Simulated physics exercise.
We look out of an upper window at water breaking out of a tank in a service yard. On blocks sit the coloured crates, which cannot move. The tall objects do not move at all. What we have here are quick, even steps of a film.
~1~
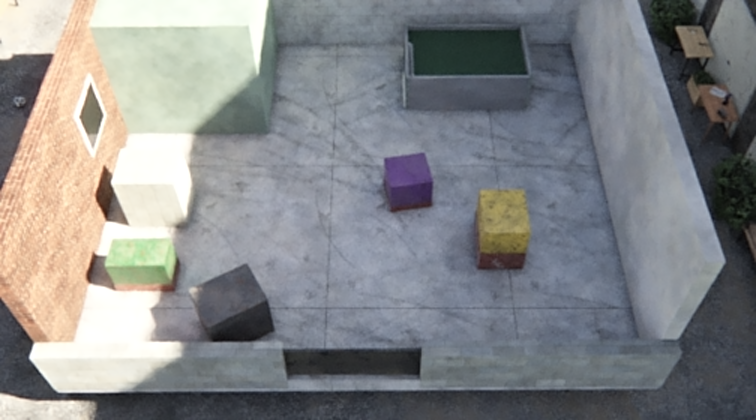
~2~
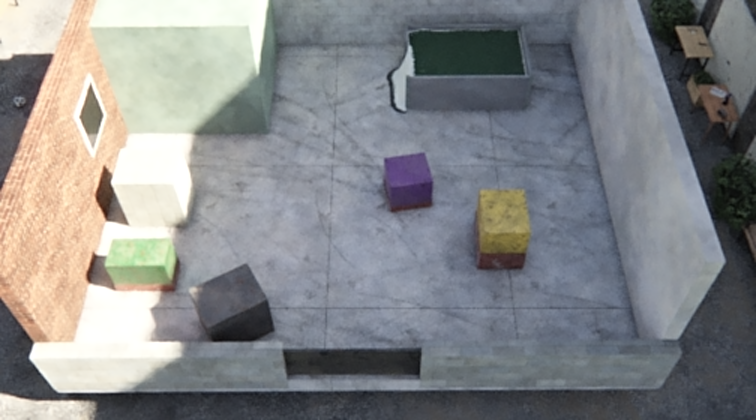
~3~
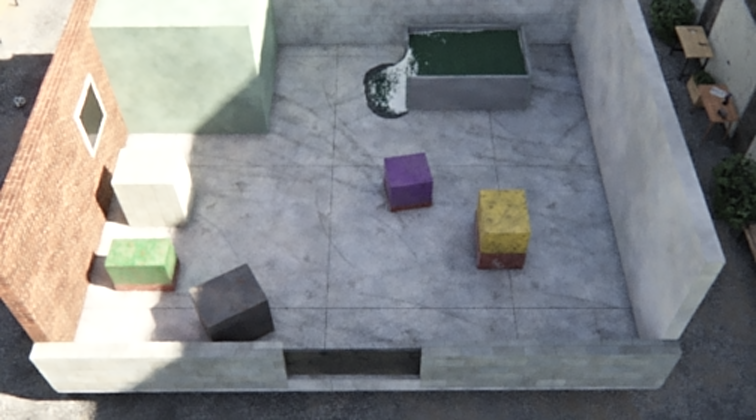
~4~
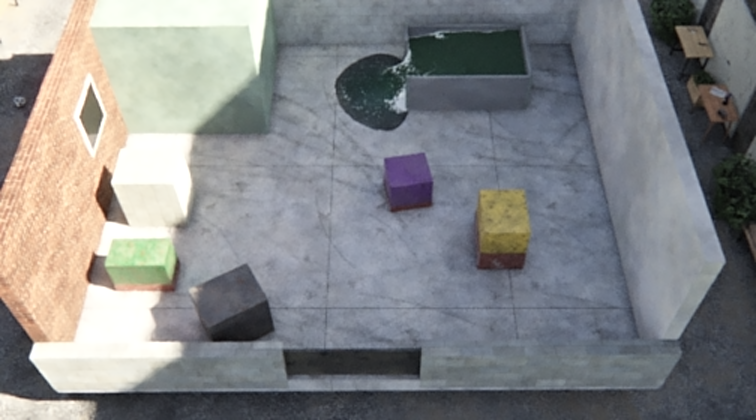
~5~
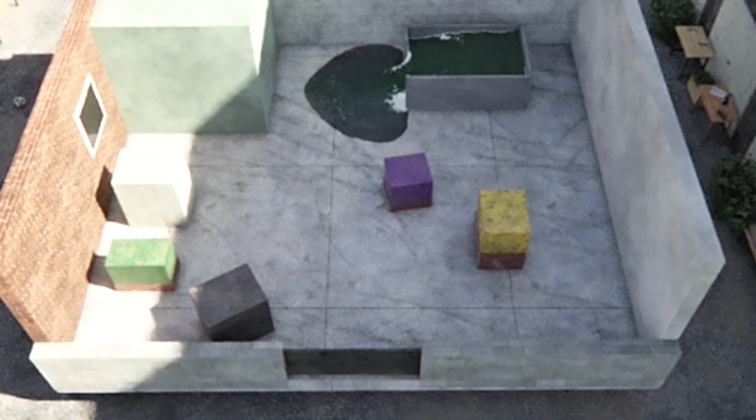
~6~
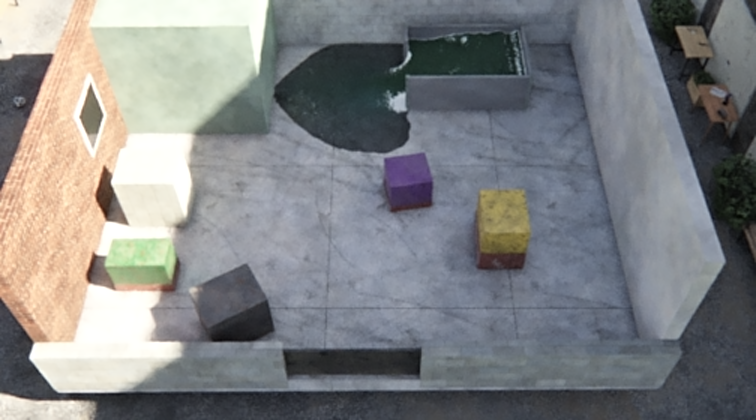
Dark green water poured out of the left side of a tank at the back of a walled yard and spread left and forward across the concrete in a widening pool, while the coloured crates stayed still.
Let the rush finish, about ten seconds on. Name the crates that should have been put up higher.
My prediction: The green crate is missed by the water. The purple crate is missed by the water. The yellow crate is missed by the water.
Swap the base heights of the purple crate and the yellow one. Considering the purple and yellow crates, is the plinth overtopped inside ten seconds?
I reckon the purple crate is left unharmed but the yellow crate is left unharmed.
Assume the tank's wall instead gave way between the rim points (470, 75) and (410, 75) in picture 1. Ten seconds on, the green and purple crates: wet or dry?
So the green crate remains untouched while the purple crate goes wet.
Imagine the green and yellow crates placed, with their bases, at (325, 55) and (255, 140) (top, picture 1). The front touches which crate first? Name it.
The green-painted one.
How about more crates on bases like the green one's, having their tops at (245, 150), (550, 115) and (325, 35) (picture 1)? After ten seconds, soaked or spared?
Order as asked: Flooded / unflooded / flooded.
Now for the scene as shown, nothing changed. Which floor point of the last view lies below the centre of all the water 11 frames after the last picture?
Around pixel (379, 96) of the last picture.
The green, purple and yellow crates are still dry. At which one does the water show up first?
It's the one in purple.
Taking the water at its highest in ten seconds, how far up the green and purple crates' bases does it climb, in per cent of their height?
In order: 60% and 50%.
A moment on, water covers 20 % of the floor; the green crate not reached, the purple crate not reached, the yellow crate not reached.
Next, water covers 25 % of the floor; the green crate not reached, the purple crate water round its plinth, the yellow crate not reached.
Then, water covers 35 % of the floor; the green crate water round its plinth, the purple crate water round its plinth, the yellow crate not reached.
Later, water covers 65 % of the floor; the green crate water round its plinth, the purple crate water round its plinth, the yellow crate not reached.
In the end, water covers 85 % of the floor; the green crate stayed above the water, the purple crate stayed above the water, the yellow crate stayed above the water.
